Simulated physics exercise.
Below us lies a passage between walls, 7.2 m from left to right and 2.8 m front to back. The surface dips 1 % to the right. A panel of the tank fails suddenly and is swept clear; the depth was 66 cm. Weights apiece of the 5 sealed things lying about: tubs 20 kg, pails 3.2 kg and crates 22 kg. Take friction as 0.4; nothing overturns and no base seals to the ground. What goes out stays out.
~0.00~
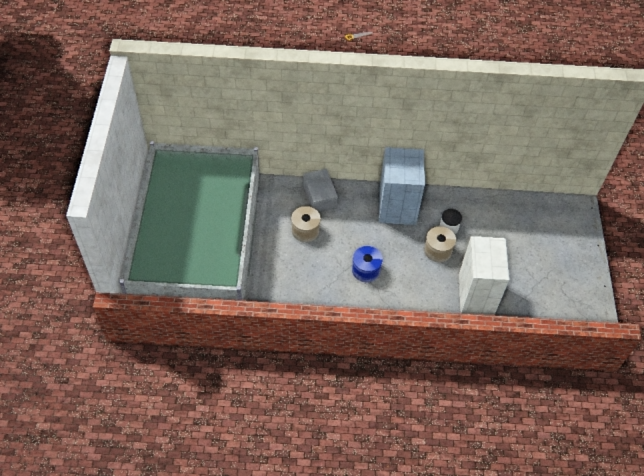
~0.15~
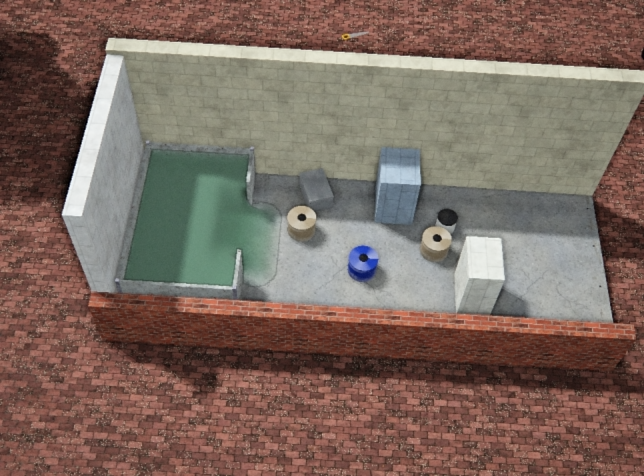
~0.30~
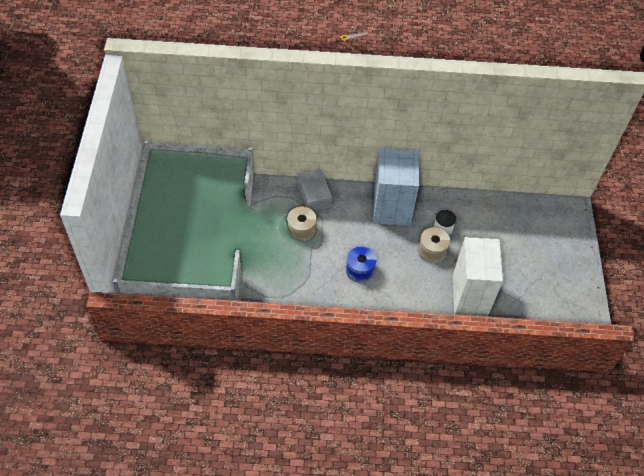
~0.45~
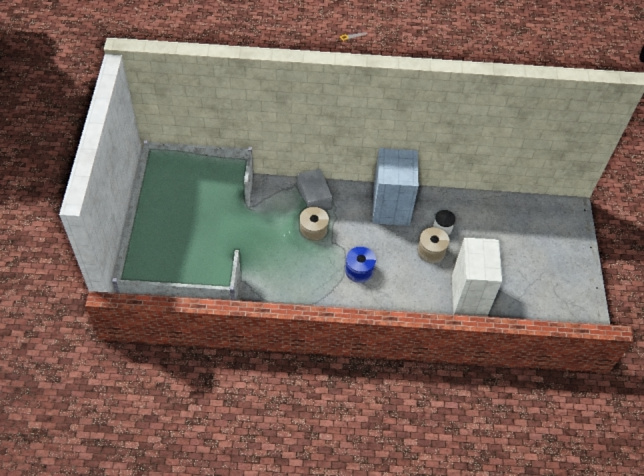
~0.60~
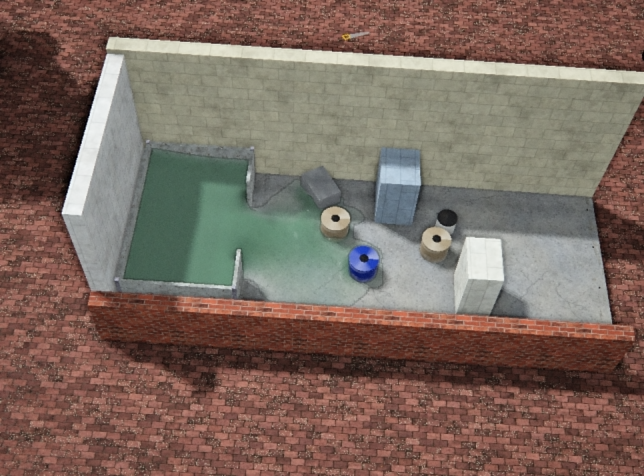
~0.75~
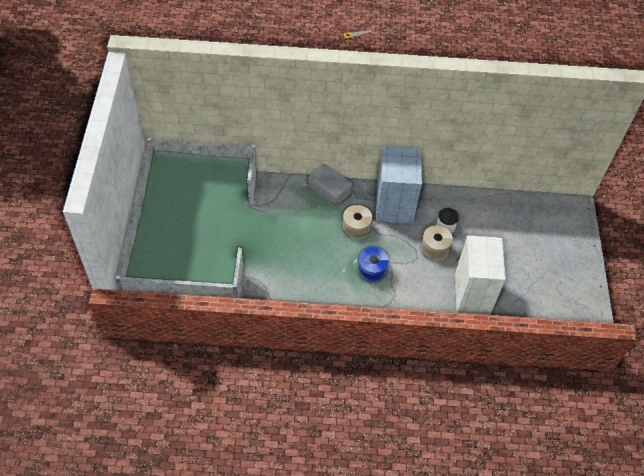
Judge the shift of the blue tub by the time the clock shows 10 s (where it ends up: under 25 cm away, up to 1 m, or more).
The blue tub travels far.
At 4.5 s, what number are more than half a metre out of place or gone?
By then 5.
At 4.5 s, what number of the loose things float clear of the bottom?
At that moment 1.
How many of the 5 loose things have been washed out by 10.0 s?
By then 4.
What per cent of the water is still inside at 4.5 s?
About 78 per cent.
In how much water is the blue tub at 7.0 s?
About 7 cm.
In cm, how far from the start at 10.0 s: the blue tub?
About 140 cm.
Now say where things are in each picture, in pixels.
In the first picture, the blue tub at (368, 258) rests on the ground; water covers 3.8 m2; 0 of 5 have shifted.
In the second picture, the blue tub at (363, 258), on the bottom; 4.6 m2 under water; 0 of 5 have shifted.
In the third picture, the blue tub at (362, 259) rests on the ground; water covers 5.4 m2; 0 of 5 have shifted.
In the fourth picture, the blue tub at (361, 259) rests on the ground; water covers 6.3 m2; 1 of 5 have shifted.
In the fifth picture, the blue tub at (364, 258), on the bottom; 7.2 m2 under water; 2 of 5 have shifted.
In the sixth picture, the blue tub at (374, 260) rests on the ground, 15 cm from its start; water covers 8.4 m2; 3 of 5 have shifted.
After 2.0 s the blue tub is near (449, 303), 1.5 m from its start, afloat; 0 of 5 are out; 2 afloat.
After 4.5 s the blue tub is near (448, 308), 1.5 m from its start, aground; 3 of 5 are out; 1 afloat.
After 7.0 s the blue tub is near (448, 309), 1.5 m from its start, aground; 4 of 5 are out; 0 afloat.
After 10.0 s the blue tub is near (448, 309), 1.5 m from its start, aground; 4 of 5 are out; 0 afloat.
